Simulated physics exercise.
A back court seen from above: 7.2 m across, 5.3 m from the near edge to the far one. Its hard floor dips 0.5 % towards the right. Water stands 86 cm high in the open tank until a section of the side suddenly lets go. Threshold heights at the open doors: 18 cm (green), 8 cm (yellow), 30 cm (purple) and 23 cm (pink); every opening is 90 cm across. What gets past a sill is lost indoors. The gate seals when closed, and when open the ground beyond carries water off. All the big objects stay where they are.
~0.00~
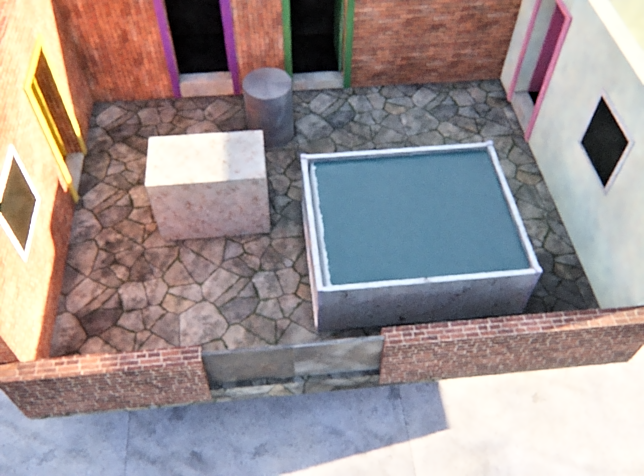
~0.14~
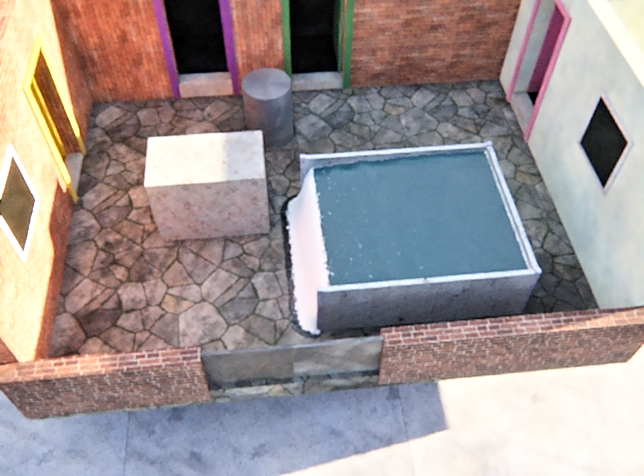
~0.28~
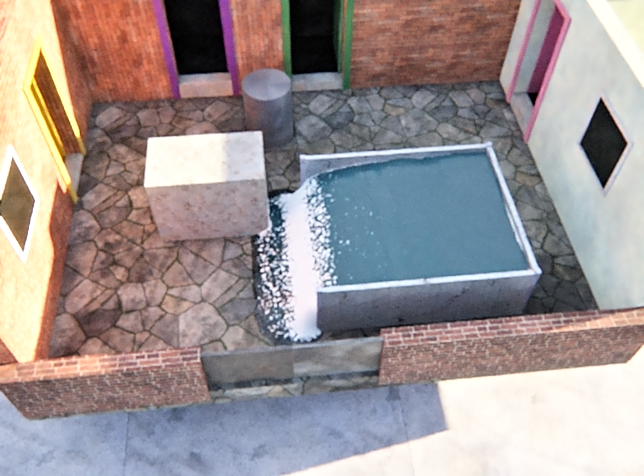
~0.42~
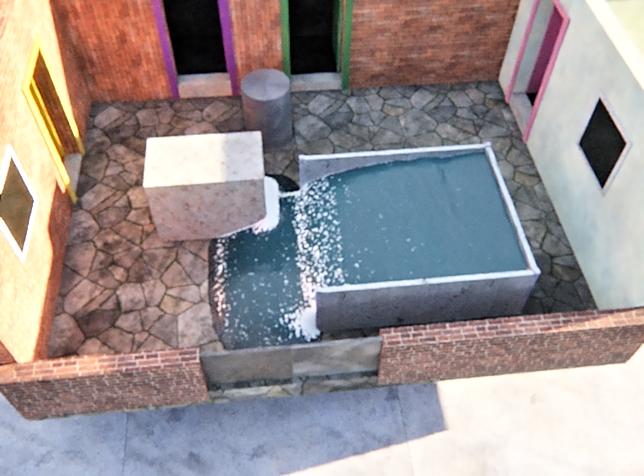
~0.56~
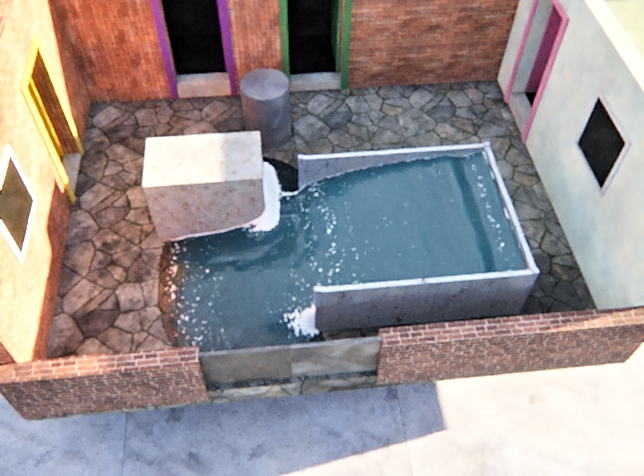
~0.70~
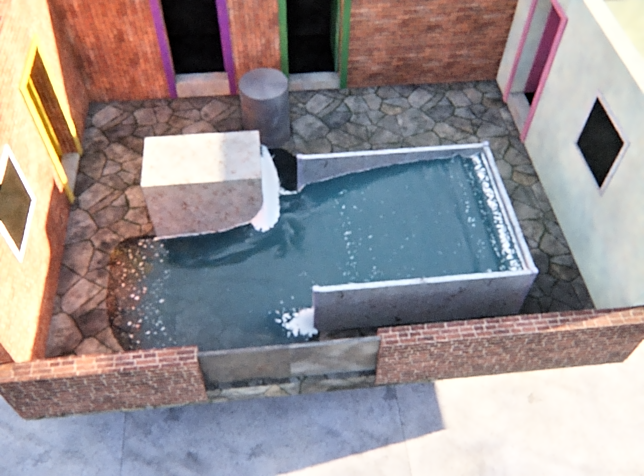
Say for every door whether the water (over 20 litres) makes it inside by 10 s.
The water let in: At the green door it does not reach the limit; at the yellow door it passes the limit; at the purple door it keeps below the limit; at the pink door it keeps below the limit.
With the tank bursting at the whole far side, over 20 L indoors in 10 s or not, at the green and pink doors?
Against that limit: Green above, pink above.
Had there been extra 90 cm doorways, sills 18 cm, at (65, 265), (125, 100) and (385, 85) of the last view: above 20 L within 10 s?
In that order: Above, over, below.
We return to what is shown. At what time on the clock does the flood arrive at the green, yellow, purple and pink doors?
Green 1.6 s, yellow 1.5 s, purple 1.3 s, pink 3.0 s.
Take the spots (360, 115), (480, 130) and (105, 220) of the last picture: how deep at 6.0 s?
About 10, 7 and 13 cm.
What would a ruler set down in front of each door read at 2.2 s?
In cm: Green 11, yellow 9, purple 6, pink 0.
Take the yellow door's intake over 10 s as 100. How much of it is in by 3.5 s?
About 10 per cent.
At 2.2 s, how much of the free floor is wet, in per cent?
Some 60 per cent of it.
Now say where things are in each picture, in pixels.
The first picture shows the open tank at (412, 214) is whole and still, 86 cm deep.
In the second picture, water pours out at (313, 249) and has run 1.2 m, to (297, 199); typically 7 cm deep outside, 86 cm at the open tank's back.
In the third picture, water pours out at (313, 250) and has run 1.4 m, to (276, 195); typically 16 cm deep outside, 86 cm at the open tank's back.
In the fourth picture, water pours out at (312, 252) and has run 1.8 m, to a hidden place; typically 15 cm deep outside, 86 cm at the open tank's back.
In the fifth picture, the front is at a hidden place, 2.2 m from the gap at (311, 252); 4.7 m2 of floor is under water; 83 cm left at the back of the open tank.
In the sixth picture, water pours out at (310, 252) and has run 2.7 m, to (114, 311); typically 11 cm deep outside, 74 cm at the open tank's back.
After 1.4 s water covers 40 % of the floor and is deepest (56 cm) near (43, 374); green door not reached, yellow door not reached, purple door 1 cm at the sill, 0 L in, pink door not reached.
After 2.2 s water covers 60 % of the floor and is deepest (62 cm) near (58, 373); green door 11 cm at the sill, 0 L in, yellow door 9 cm at the sill, 0 L in, purple door 6 cm at the sill, 0 L in, pink door not reached.
After 3.5 s water covers 70 % of the floor and is deepest (46 cm) near (122, 103); green door 9 cm at the sill, 0 L in, yellow door 15 cm at the sill, 10 L in, purple door 18 cm at the sill, 0 L in, pink door 11 cm at the sill, 0 L in.
After 6.0 s water covers 95 % of the floor and is deepest (30 cm) near (596, 337); green door 13 cm at the sill, 1 L in, yellow door 14 cm at the sill, 55 L in, purple door 17 cm at the sill, 2 L in, pink door 26 cm at the sill, 0 L in.
After 10.0 s water covers 100 % of the floor and is deepest (26 cm) near (559, 249); green door 6 cm at the sill, 2 L in, yellow door 10 cm at the sill, 128 L in, purple door 12 cm at the sill, 2 L in, pink door 17 cm at the sill, 7 L in.
